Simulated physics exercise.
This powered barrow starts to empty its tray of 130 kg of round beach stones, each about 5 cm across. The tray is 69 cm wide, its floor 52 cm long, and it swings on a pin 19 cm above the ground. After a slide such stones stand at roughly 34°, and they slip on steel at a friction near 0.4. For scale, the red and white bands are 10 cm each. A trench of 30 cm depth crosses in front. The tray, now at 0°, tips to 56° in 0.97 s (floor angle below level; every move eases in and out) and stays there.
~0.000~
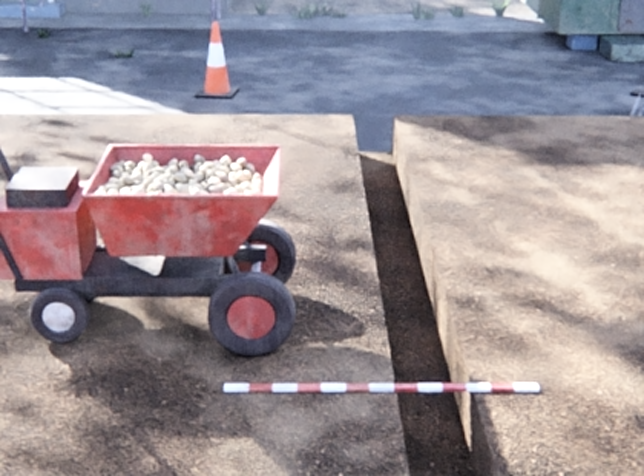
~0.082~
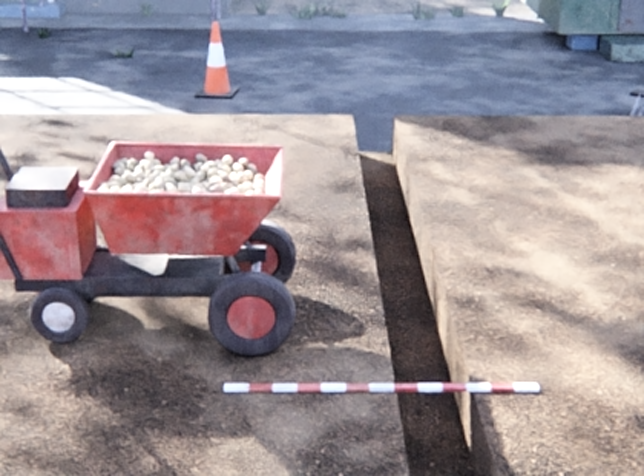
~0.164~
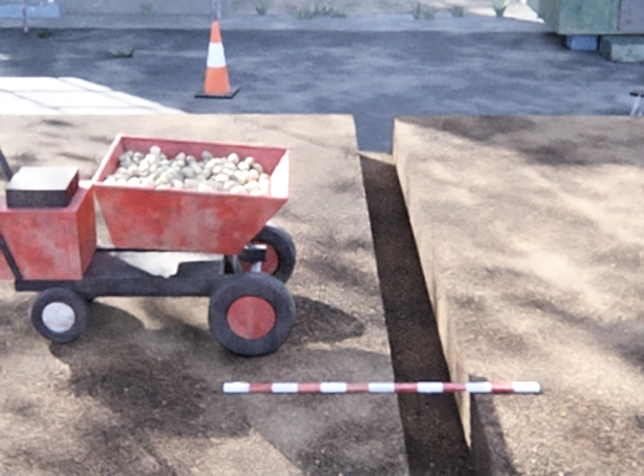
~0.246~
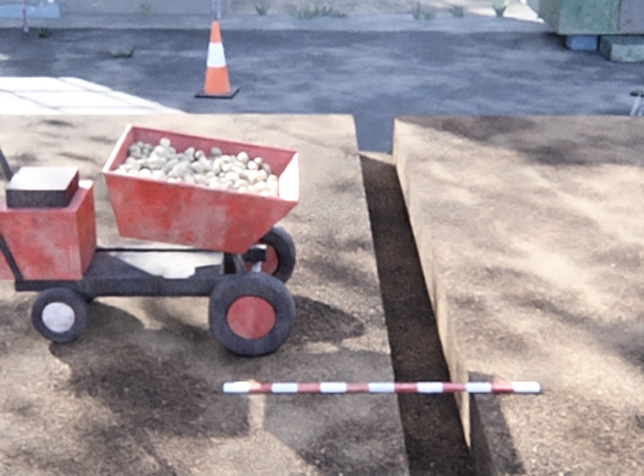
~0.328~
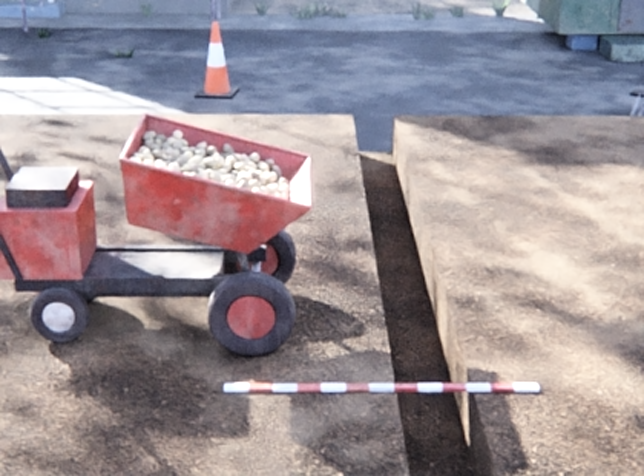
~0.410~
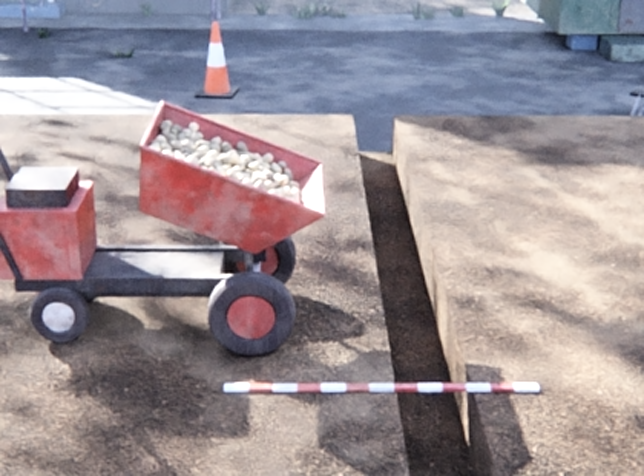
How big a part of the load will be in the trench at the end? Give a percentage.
About 58 per cent.
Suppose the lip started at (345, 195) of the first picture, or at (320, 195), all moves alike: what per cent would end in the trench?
First some 15, then 30 per cent.
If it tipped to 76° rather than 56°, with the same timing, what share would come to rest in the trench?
In that case some 85 per cent.
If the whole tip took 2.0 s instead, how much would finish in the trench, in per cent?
Then about 55 per cent.
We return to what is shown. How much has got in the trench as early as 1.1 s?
About 10 per cent by then.
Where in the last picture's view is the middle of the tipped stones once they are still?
Near (421, 364).
After 0.7 s the floor is at 47°; 100 % in the tray; the foremost stones are at (346, 229).
After 1.1 s the floor is at 56°; 86 % in the tray, 3 % short of the trench, 12 % in the trench; the foremost stones are at (430, 309).
After 1.4 s the floor is at 56°; 55 % in the tray, 3 % short of the trench, 36 % in the trench, 6 % past the trench; the foremost stones are at (523, 318).
After 3.4 s the floor is at 56°; 35 % in the tray, 1 % short of the trench, 58 % in the trench, 6 % past the trench; the foremost stones are at (630, 312).
